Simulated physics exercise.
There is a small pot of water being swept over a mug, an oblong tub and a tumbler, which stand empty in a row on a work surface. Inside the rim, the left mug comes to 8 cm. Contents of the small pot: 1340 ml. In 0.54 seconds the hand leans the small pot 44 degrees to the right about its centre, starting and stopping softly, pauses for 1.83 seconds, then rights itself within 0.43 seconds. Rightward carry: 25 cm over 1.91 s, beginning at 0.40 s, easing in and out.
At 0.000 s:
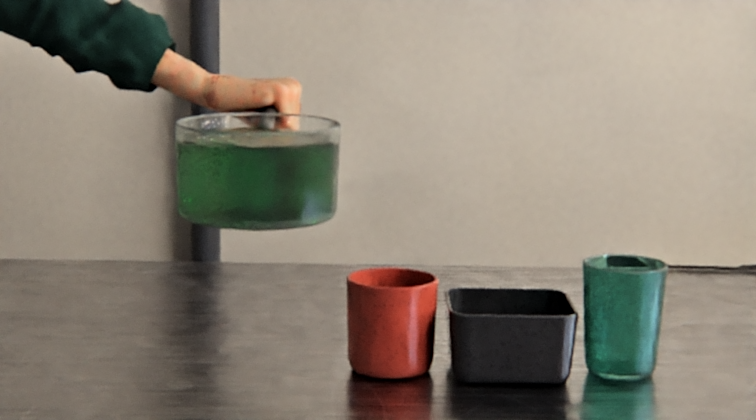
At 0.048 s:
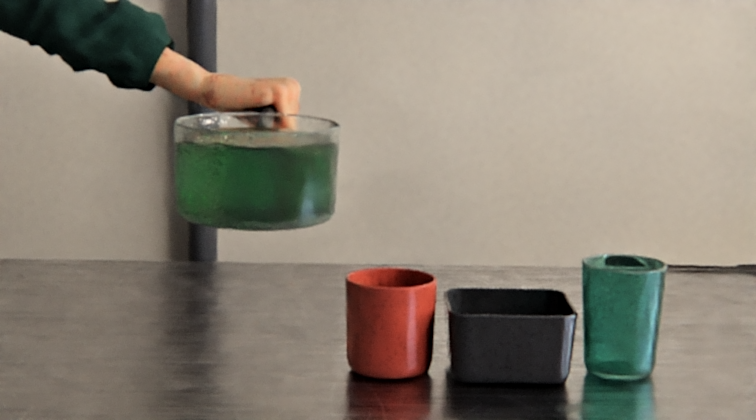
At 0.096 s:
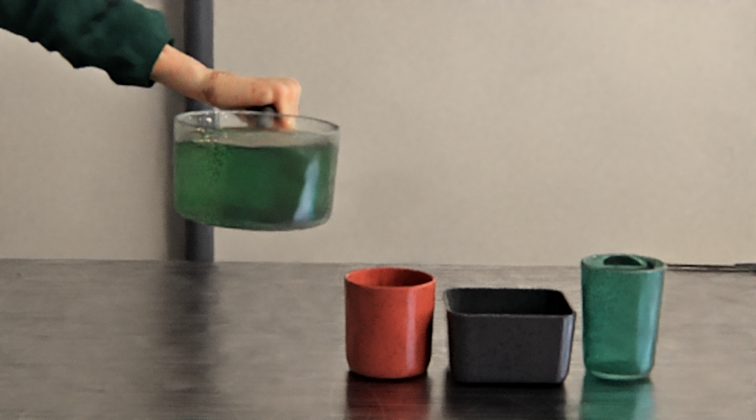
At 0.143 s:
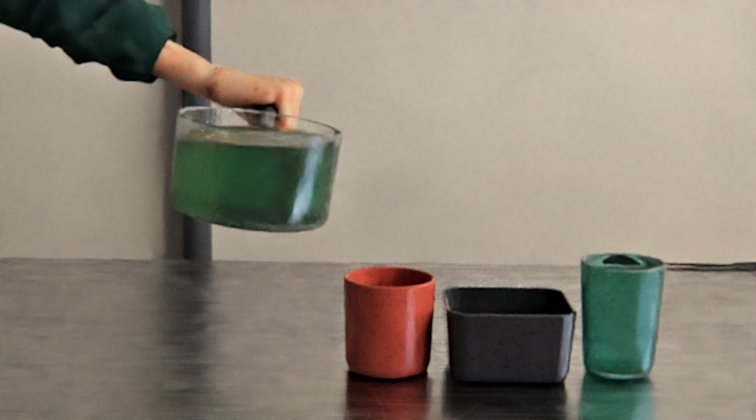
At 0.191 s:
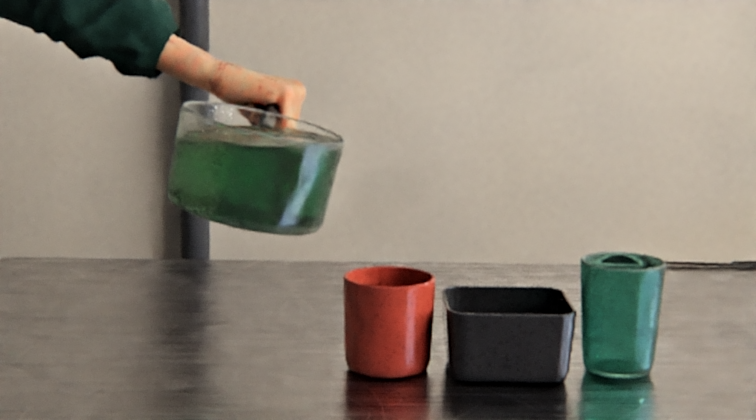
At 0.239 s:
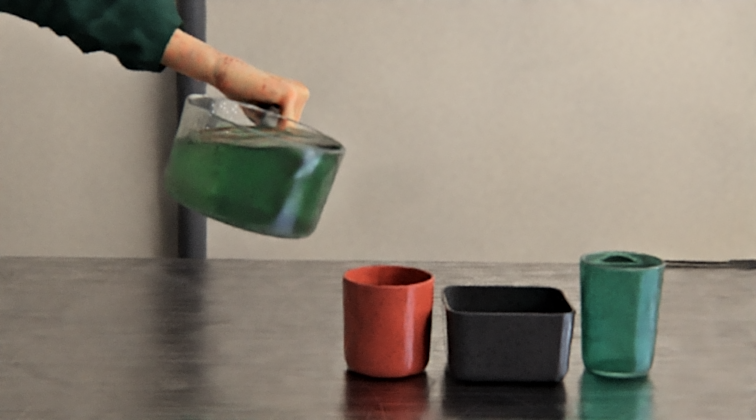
To begin with, a hand in a dark green sleeve holds a clear pot of green liquid nearly level above a dark table, where a red mug, a black tub and a green tumbler stand in a row. The hand then gradually tilts the pot to the right, lowering its right side.
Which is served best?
Centre one.
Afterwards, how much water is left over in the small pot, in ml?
Roughly 510 ml.
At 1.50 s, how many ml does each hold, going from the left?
130, 300, 0 ml.
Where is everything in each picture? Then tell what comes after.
In the first picture, it leans 0°; its right rim is at (339, 127); the water meets the walls at (180, 137) and (336, 140); the left mug's rim runs from (348, 280) to (436, 281); the middle oblong tub's rim runs from (448, 303) to (571, 305); the right tumbler's rim runs from (585, 265) to (666, 266).
In the second picture, it leans 1°; its right rim is at (338, 128); the water meets the walls at (179, 136) and (336, 140).
In the third picture, it leans 3°; its right rim is at (339, 131); the water meets the walls at (179, 135) and (336, 141).
In the fourth picture, it leans 7°; its right rim is at (341, 136); the water meets the walls at (180, 134) and (338, 141).
In the fifth picture, it leans 12°; its right rim is at (343, 143); the water meets the walls at (180, 134) and (340, 142).
In the sixth picture, it leans 18°; its right rim is at (344, 151); the water meets the walls at (179, 136) and (343, 145); 1 per cent is over the edge.
Then, 0.97 s in, the tilt is 44° and from the left they hold 130 ml, 140 ml, 0 ml, the small pot 735 ml, and 235 ml is on the work surface.
Then, 1.50 s in, the tilt is 44° and from the left they hold 130 ml, 305 ml, 0 ml, the small pot 610 ml, and 260 ml is on the work surface.
Then, 2.06 s in, the tilt is 44° and from the left they hold 130 ml, 335 ml, 35 ml, the small pot 535 ml, and 285 ml is on the work surface.
Then, 2.67 s in, the tilt is 9° and from the left they hold 130 ml, 335 ml, 75 ml, the small pot 510 ml, and 285 ml is on the work surface.
Finally, from the left they hold 130 ml, 335 ml, 75 ml, the small pot 510 ml, and 285 ml is on the work surface.
